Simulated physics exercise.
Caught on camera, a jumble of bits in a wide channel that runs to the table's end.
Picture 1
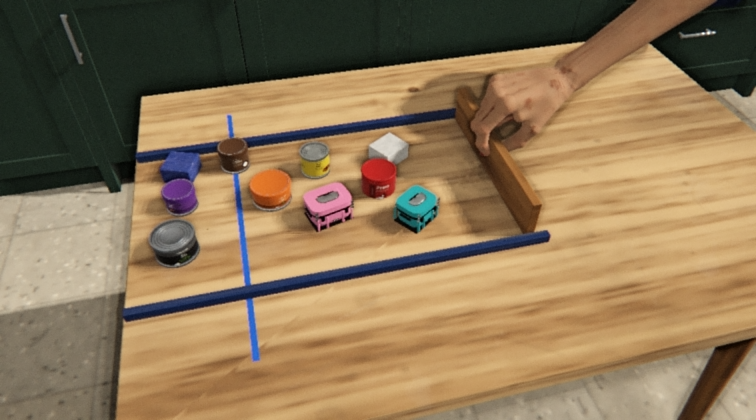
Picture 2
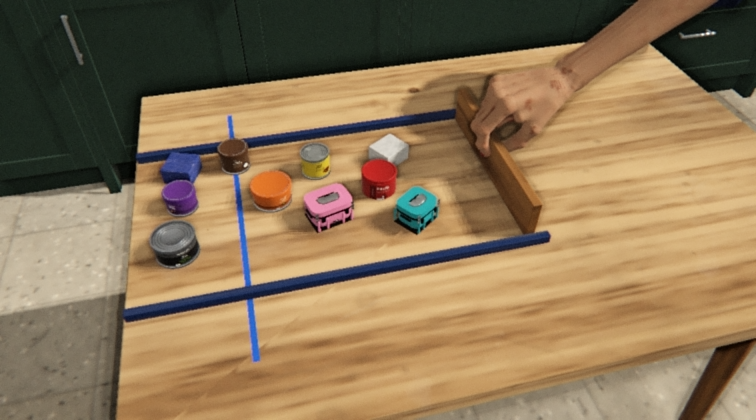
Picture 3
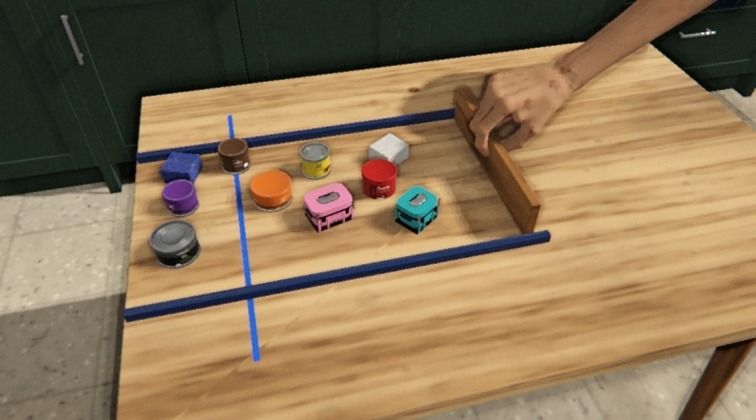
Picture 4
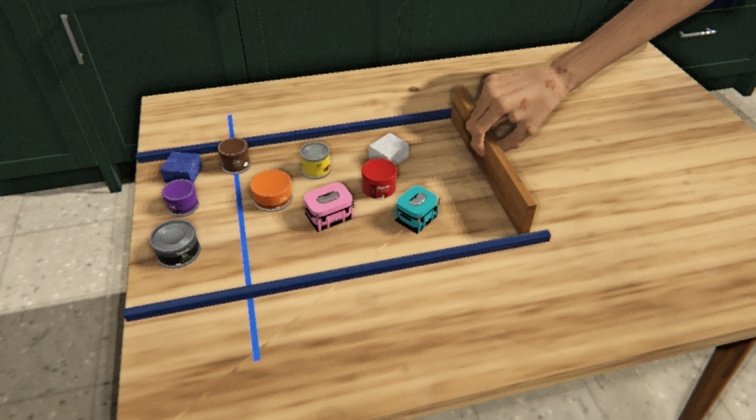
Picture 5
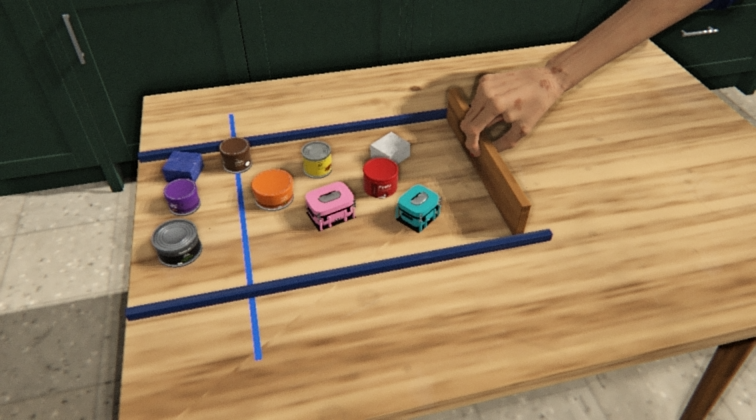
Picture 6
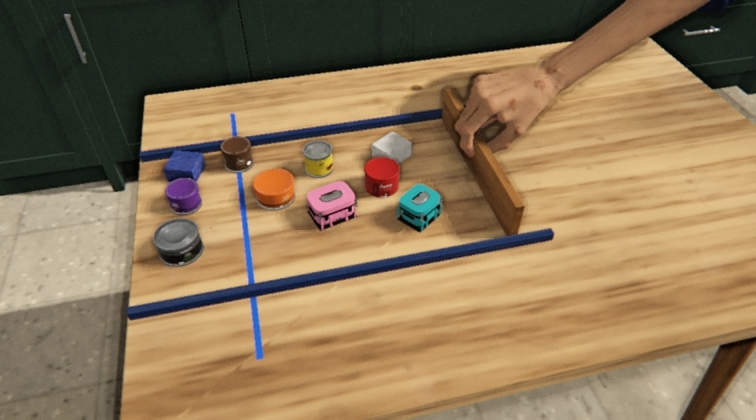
A hand slides a wooden board slightly left toward the small, colourful containers on a table.
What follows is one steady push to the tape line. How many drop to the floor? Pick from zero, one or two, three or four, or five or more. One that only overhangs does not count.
As it turns out, the number that fall off is zero.
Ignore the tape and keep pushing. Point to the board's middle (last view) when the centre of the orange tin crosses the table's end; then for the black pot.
Its middle is around (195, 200) and around (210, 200).
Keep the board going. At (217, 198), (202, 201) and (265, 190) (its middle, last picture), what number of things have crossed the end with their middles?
The counts: 1, 2 and 0.
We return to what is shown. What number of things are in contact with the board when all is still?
In contact: 3.
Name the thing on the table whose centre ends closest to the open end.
The purple pot.
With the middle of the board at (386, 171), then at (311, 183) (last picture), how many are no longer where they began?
First 3, then 6.
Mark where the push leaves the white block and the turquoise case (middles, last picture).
First (223, 171), then (223, 253).
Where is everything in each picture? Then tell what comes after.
In the first picture, black pot (175, 243); purple pot (180, 198); blue block (181, 168); board (493, 155); tape (240, 212).
In the second picture, purple pot (181, 199); brown pot (234, 157).
In the third picture, blue block (182, 168); white block (389, 152).
In the fourth picture, black pot (176, 244); orange tin (272, 191).
In the fifth picture, purple pot (183, 197); pink case (330, 206).
In the sixth picture, black pot (179, 242); purple pot (184, 197); blue block (185, 167); board (478, 156); tape (243, 211).
Soon after, none off yet; black pot at rest near (179, 242); purple pot at rest near (184, 197); blue block at rest near (185, 167).
At rest, the number that fall off is zero.
